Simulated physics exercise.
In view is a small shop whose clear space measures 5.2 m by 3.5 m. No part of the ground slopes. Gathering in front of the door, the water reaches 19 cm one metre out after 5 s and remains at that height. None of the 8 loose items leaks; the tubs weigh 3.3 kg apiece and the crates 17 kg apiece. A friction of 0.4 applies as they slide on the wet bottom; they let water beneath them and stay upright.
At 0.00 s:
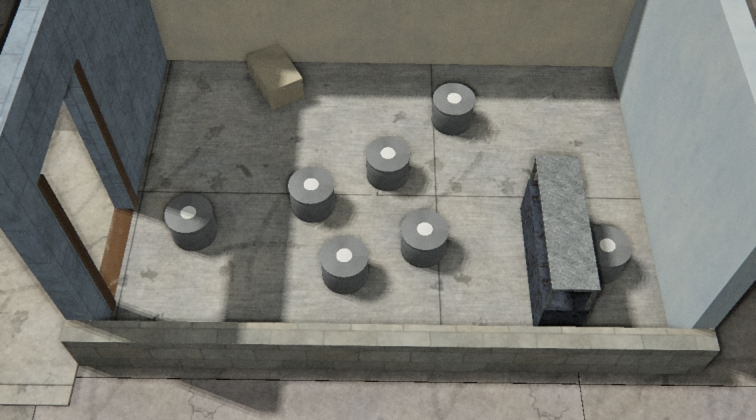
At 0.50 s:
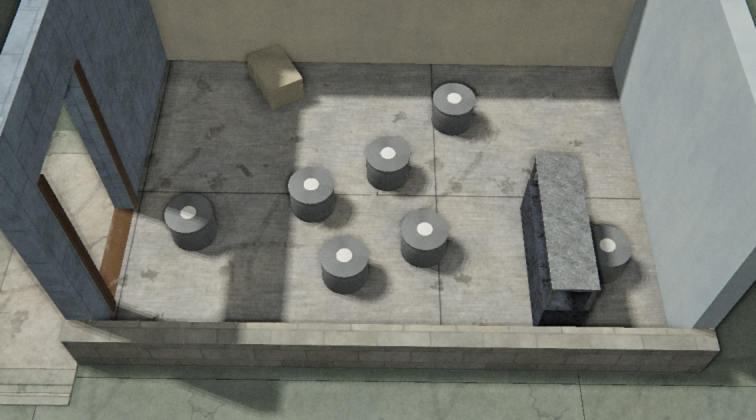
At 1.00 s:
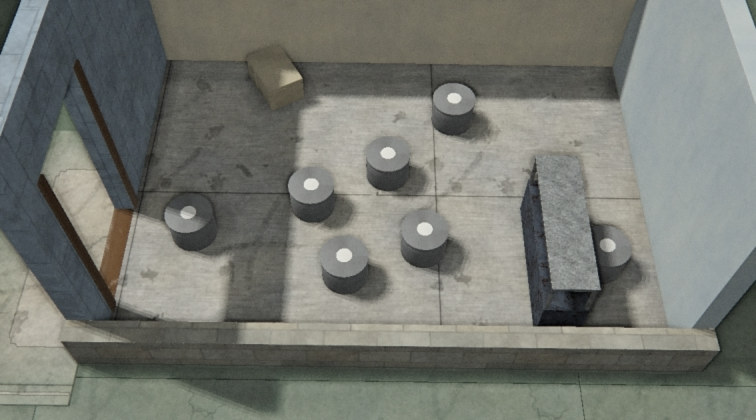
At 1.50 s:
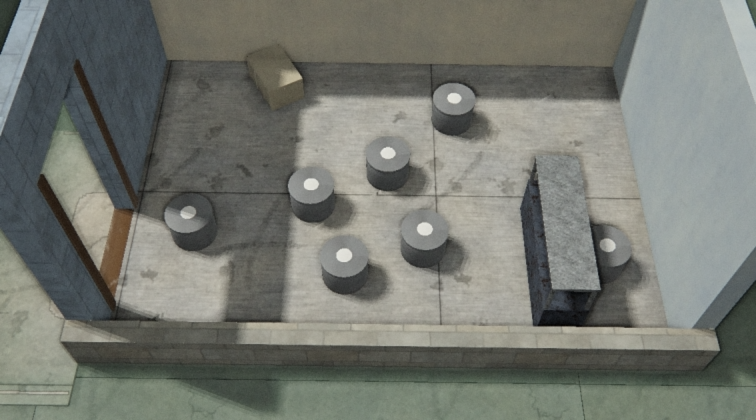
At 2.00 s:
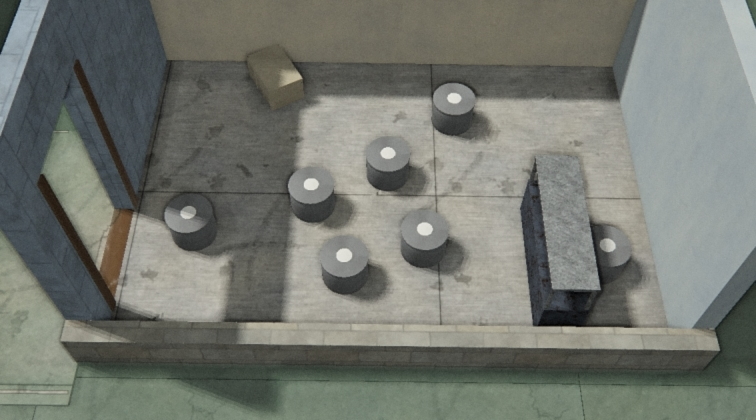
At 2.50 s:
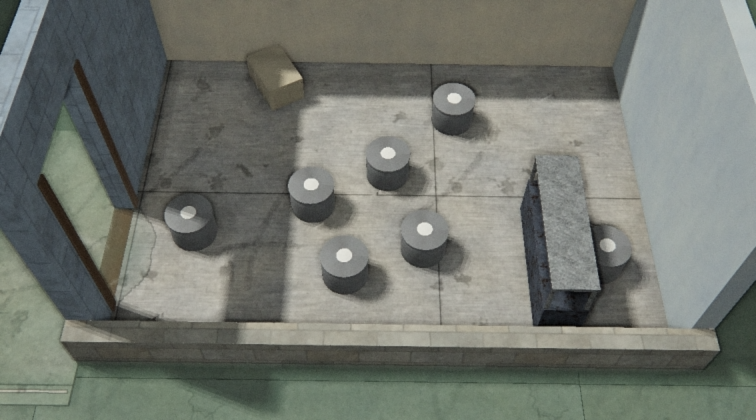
Greenish water spreads across the ground outside the small room and reaches its doorway.
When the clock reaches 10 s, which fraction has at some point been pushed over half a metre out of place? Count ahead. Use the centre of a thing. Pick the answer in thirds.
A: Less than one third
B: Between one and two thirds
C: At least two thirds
C.
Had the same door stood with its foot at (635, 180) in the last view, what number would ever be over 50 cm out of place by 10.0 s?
Then 4 of them would.
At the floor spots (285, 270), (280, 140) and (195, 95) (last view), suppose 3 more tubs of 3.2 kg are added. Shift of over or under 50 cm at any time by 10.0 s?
In order: Above the mark, above the mark, below the mark.
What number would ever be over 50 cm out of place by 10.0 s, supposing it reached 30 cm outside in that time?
The count would be 6.
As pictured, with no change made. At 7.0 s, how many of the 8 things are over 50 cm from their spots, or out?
Tally: 4.
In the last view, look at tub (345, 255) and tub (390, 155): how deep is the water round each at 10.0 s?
Close to 10 and 10 centimetres.
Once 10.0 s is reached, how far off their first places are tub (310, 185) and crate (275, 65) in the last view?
They sit 250 cm and 0 cm away, in the order given.
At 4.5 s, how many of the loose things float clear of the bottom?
My tally comes to 0.
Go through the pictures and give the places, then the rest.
In the first picture, a tub at (454, 99) rests on the ground; a tub at (344, 256) rests on the ground; water covers 0.0 m2; 0 of 8 have shifted.
In the second picture, a tub at (454, 99) rests on the ground; a tub at (344, 256) rests on the ground; water covers 0.0 m2; 0 of 8 have shifted.
In the third picture, a tub at (454, 99), on the bottom; a tub at (344, 256), on the bottom; 0.0 m2 under water; 0 of 8 have shifted.
In the fourth picture, a tub at (454, 99) rests on the ground; a tub at (344, 256) rests on the ground; 0.0 m2 under water; 0 of 8 have shifted.
In the fifth picture, a tub at (454, 99), on the bottom; a tub at (344, 256) rests on the ground; 0.0 m2 under water; 0 of 8 have shifted.
In the sixth picture, a tub at (454, 99) rests on the ground; a tub at (344, 256), on the bottom; 0.2 m2 under water; 0 of 8 have shifted.
After 3.5 s 0 of 8 are over 50 cm from their spots; 0 afloat.
After 4.5 s 1 of 8 are over 50 cm from their spots; 0 afloat.
After 7.0 s 4 of 8 are over 50 cm from their spots; 4 afloat.
After 10.0 s 6 of 8 are over 50 cm from their spots, and 6 have been at some point; 6 afloat.
